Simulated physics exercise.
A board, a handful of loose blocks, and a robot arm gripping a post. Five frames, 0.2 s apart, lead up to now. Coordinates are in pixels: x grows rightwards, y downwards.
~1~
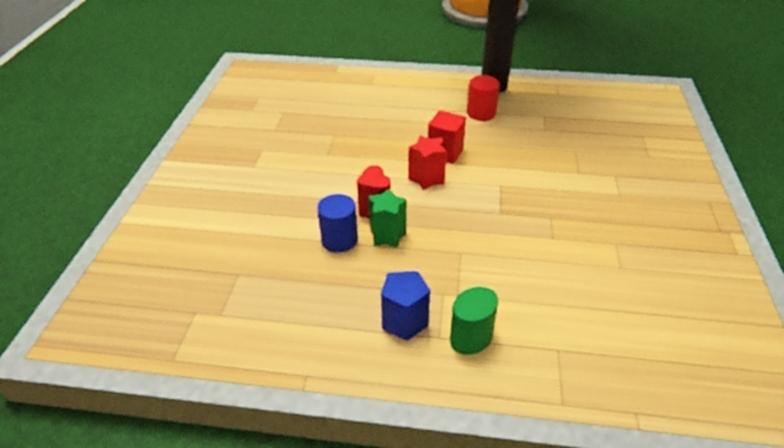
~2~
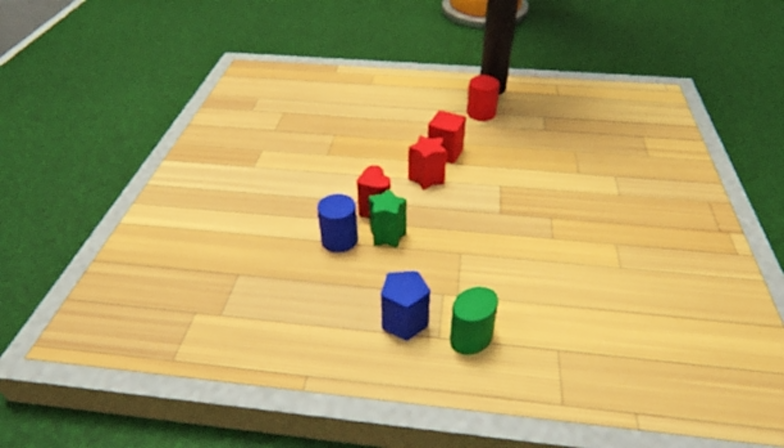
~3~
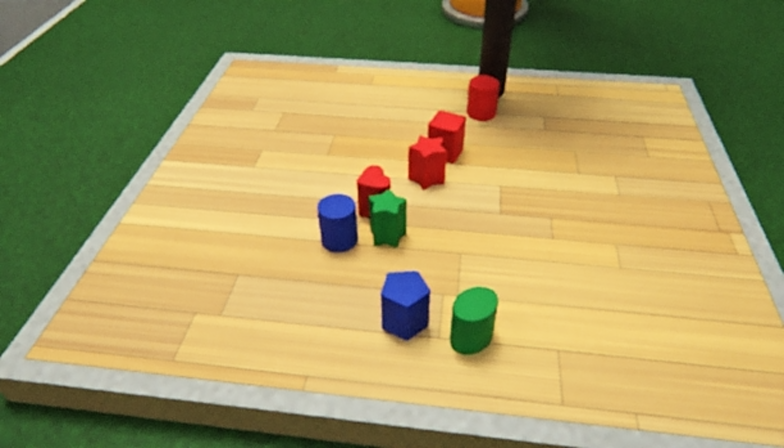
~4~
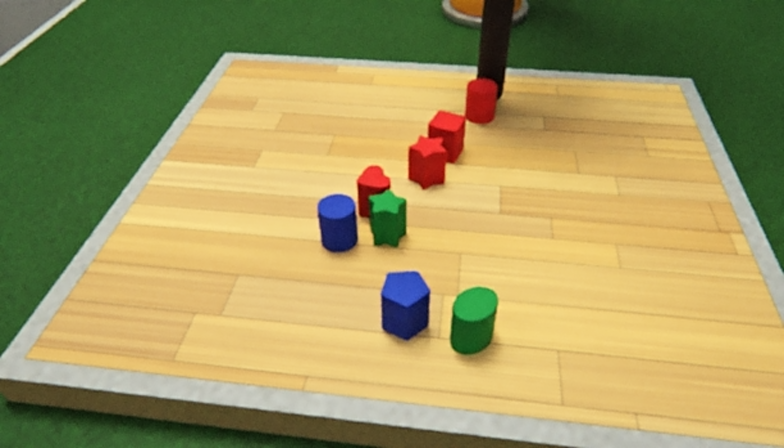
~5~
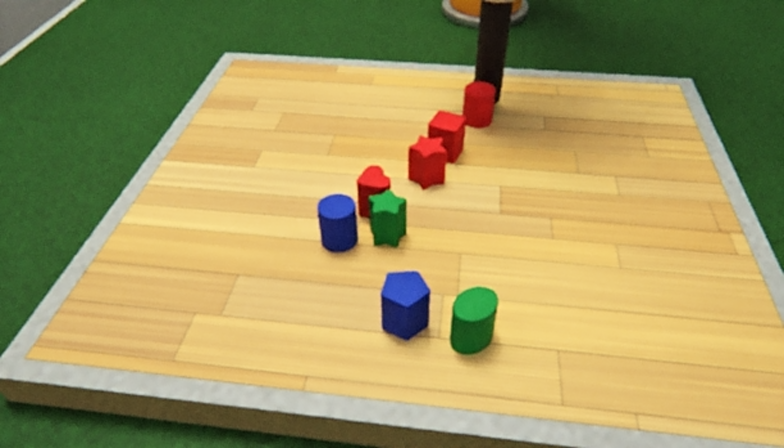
To begin with, a dark post stands behind a red cylinder at the back of a wooden board scattered with red, blue and green blocks. The post shifts slightly toward the viewer, then nudges the red cylinder a little forward and left toward the red cube, while the other blocks stay still.
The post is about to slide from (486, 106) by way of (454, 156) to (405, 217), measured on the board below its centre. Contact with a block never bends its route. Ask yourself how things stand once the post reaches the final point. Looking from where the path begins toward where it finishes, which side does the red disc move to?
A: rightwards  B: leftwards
My pick is B.
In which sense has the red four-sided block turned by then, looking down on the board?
The sense of turning is clockwise.
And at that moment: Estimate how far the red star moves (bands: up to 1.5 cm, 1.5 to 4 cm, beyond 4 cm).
The red star ends up quite far away, over 4 cm.
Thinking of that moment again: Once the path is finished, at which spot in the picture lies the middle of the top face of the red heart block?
I think it will end close to (341, 184).
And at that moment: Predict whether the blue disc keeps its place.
It is untouched.
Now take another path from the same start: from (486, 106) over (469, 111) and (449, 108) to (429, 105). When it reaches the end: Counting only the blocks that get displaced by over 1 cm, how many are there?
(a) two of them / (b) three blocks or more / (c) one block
Answer: C.
The first path, step by step. One third of the way, post at (466, 132); red star at (424, 150); red four-sided block at (433, 131), turned 55° clockwise; red disc at (463, 124).
Two thirds of the way, post at (440, 169); red star at (417, 155), turned 30° anticlockwise; red four-sided block at (408, 135), turned 65° clockwise; red disc at (464, 160).
At the end, post at (405, 210); blue disc unmoved; red heart block at (341, 184); red star at (372, 182); red four-sided block at (407, 135), turned 70° clockwise; red disc at (464, 165).
